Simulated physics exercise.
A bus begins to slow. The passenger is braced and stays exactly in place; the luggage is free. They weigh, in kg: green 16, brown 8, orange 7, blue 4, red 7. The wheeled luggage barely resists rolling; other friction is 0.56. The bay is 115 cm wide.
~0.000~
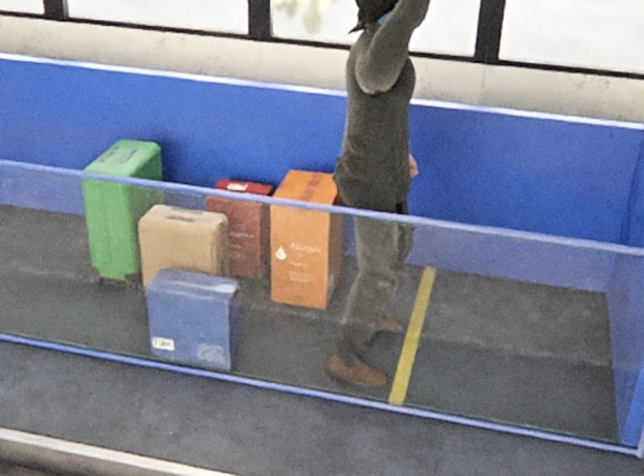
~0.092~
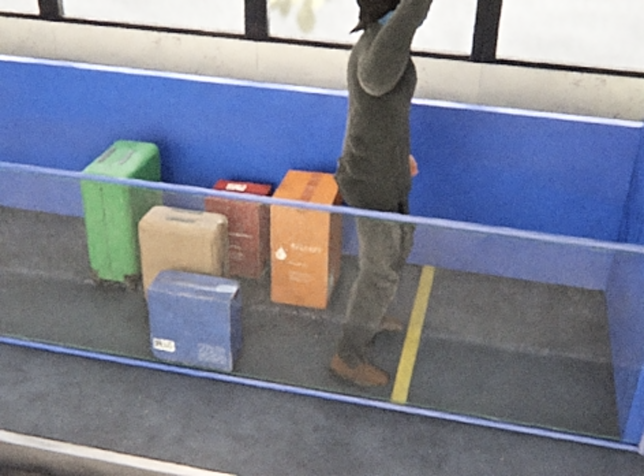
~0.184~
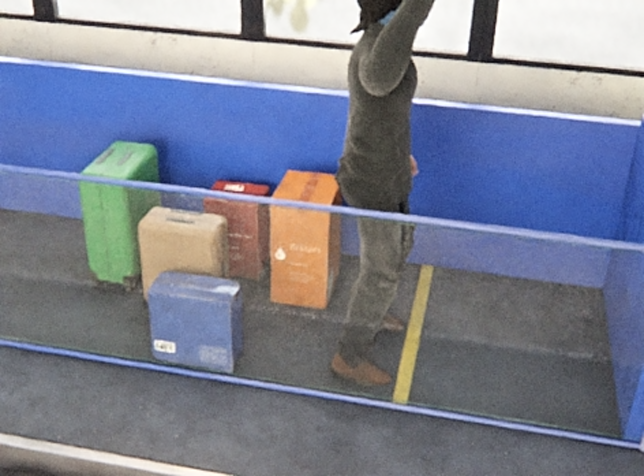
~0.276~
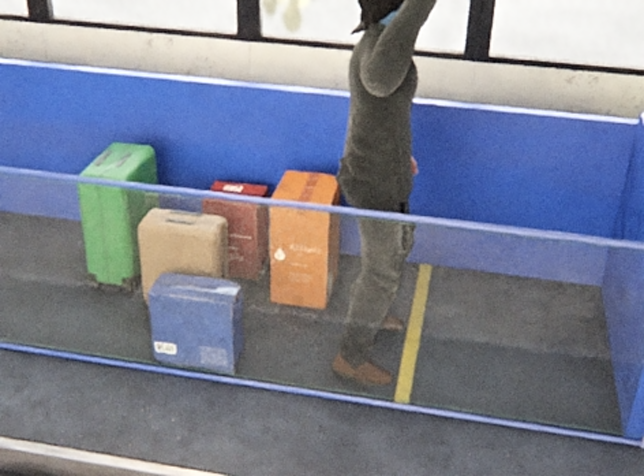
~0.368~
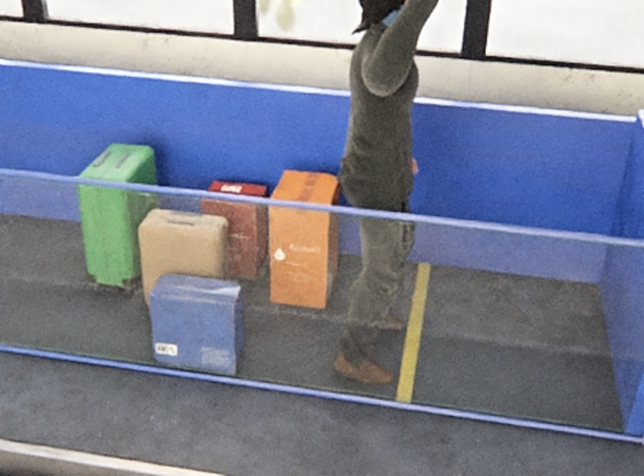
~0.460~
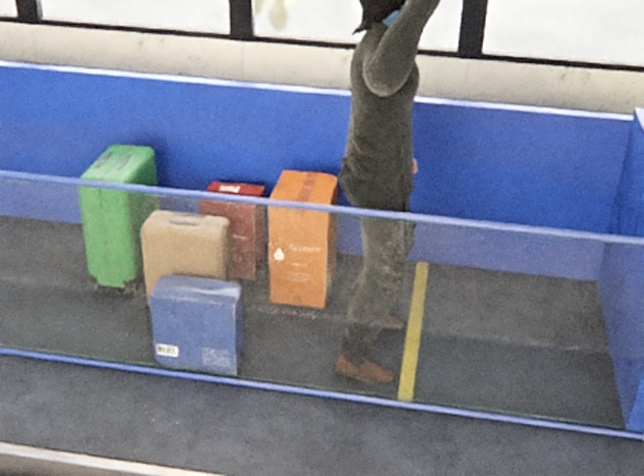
A person stood with an arm raised beside a yellow floor line, near green, tan, blue, red and orange luggage behind a clear panel, and everything stayed almost still apart from a slight shift in view.
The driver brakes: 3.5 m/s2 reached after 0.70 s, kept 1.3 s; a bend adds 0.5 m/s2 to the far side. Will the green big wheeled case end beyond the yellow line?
This time the green big wheeled case rests short of the yellow line.
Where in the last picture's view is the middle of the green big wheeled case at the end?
At about (328, 243).
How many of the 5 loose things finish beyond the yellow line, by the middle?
In all, 0.
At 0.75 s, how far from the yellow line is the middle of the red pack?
About 95 cm short of it.
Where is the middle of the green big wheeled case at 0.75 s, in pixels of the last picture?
At about (151, 221).
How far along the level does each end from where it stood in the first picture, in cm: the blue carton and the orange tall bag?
Blue carton 0, orange tall bag 50.
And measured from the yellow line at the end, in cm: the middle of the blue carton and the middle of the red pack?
Blue carton 90 short, red pack 40 short.
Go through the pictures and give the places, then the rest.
Green big wheeled case (127, 214), orange tall bag (308, 239), red pack (240, 229), in the first frame.
Green big wheeled case (126, 215), orange tall bag (308, 239), red pack (239, 229), in the second frame.
Green big wheeled case (124, 216), orange tall bag (307, 239), red pack (238, 230), in the third frame.
Green big wheeled case (123, 218), orange tall bag (306, 239), red pack (236, 230), in the fourth frame.
Green big wheeled case (122, 219), orange tall bag (305, 239), red pack (235, 231), in the fifth frame.
Green big wheeled case (123, 220), orange tall bag (304, 239), red pack (234, 231), in the sixth frame.
After 0.75 s the green big wheeled case is 134 cm short of the yellow line, tilted 0°, near (151, 221) in the last picture's view.
After 1.15 s the green big wheeled case is 97 cm short of the yellow line, tilted 0°, near (225, 226) in the last picture's view; the orange tall bag 45 cm short of the yellow line, tilted 5°.
After 1.65 s the green big wheeled case is 48 cm short of the yellow line, tilted 0°, near (320, 247) in the last picture's view.
Final state at 2.8 s, green big wheeled case stops short of the yellow line; brown small wheeled case stops short of the yellow line; orange tall bag stops short of the yellow line; blue carton stops short of the yellow line; red pack stops short of the yellow line.
